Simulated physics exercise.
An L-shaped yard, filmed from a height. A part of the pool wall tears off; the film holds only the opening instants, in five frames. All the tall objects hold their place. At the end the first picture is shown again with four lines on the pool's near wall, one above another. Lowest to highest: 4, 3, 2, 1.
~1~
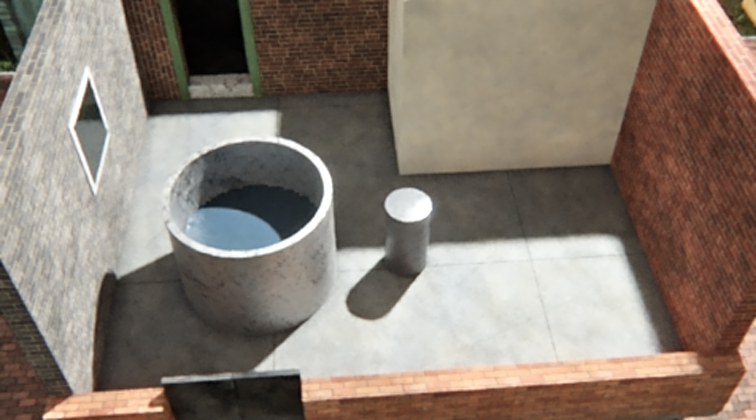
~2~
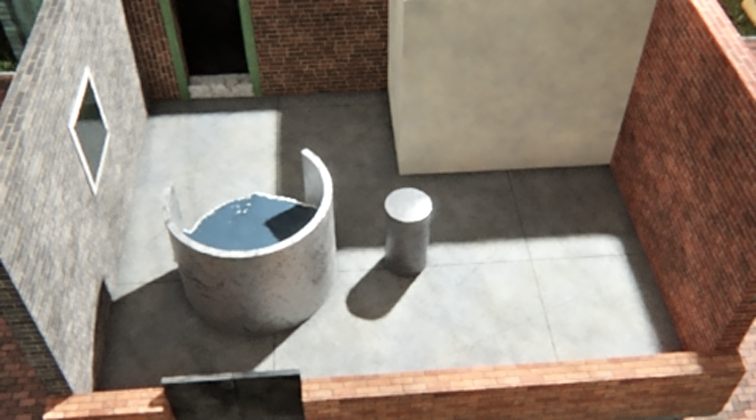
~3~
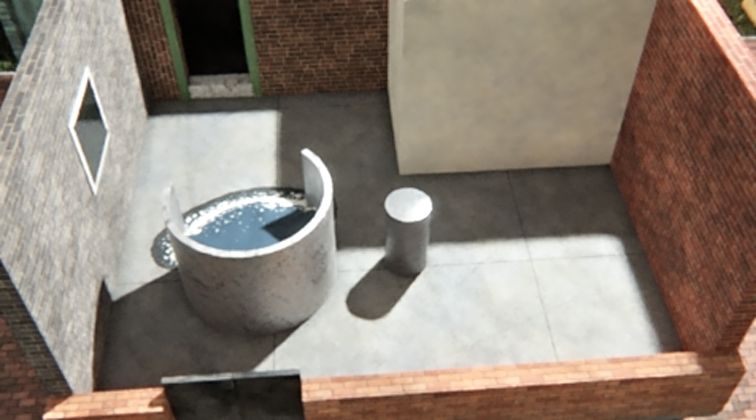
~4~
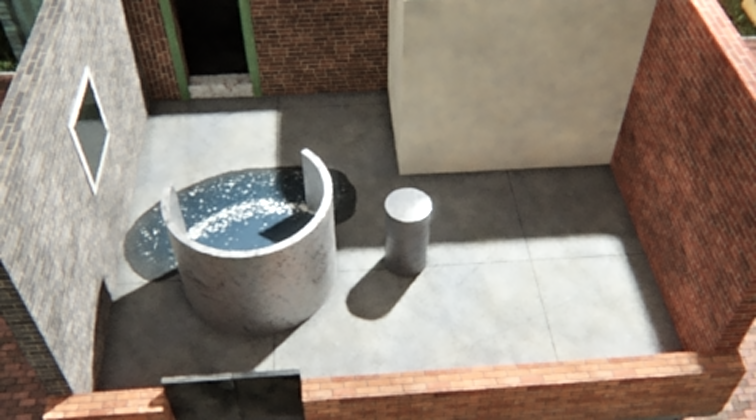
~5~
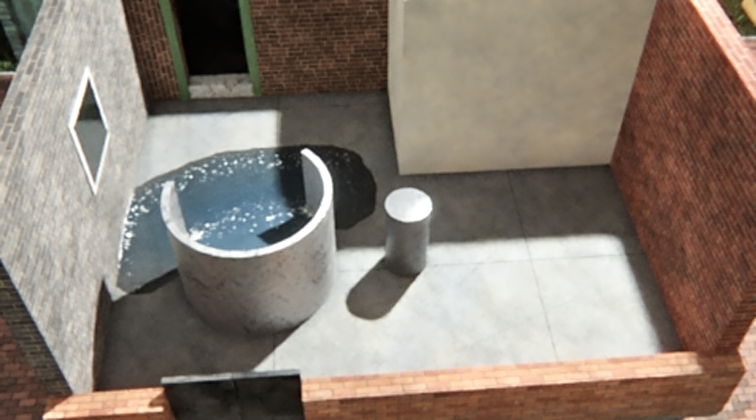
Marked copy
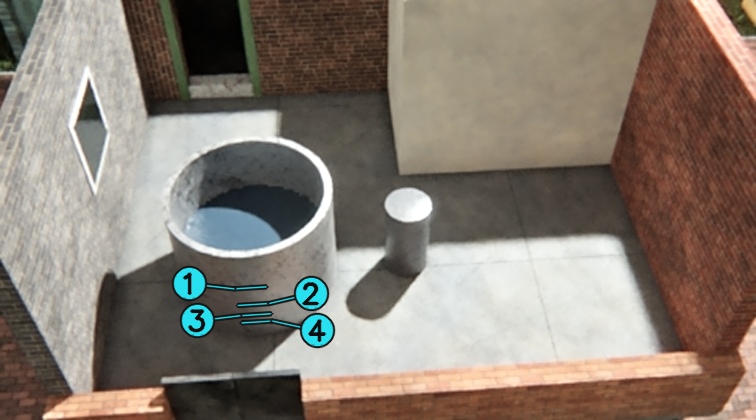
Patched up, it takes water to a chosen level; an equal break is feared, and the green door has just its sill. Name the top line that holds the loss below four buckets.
2 will do.
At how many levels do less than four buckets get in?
Three of the four.
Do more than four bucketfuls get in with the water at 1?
Yes.
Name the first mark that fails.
1 it is.
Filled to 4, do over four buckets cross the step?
No, that is safe.
On the marked copy, 1 at (250, 287); 2 at (253, 304); 3 at (255, 314); 4 at (257, 321); from the bottom up 4, 3, 2, 1.
For mark 1, about 10 bucketfuls get in.
For mark 2, a bucket or two gets in.
For mark 3, nothing gets over.
For mark 4, nothing gets over.
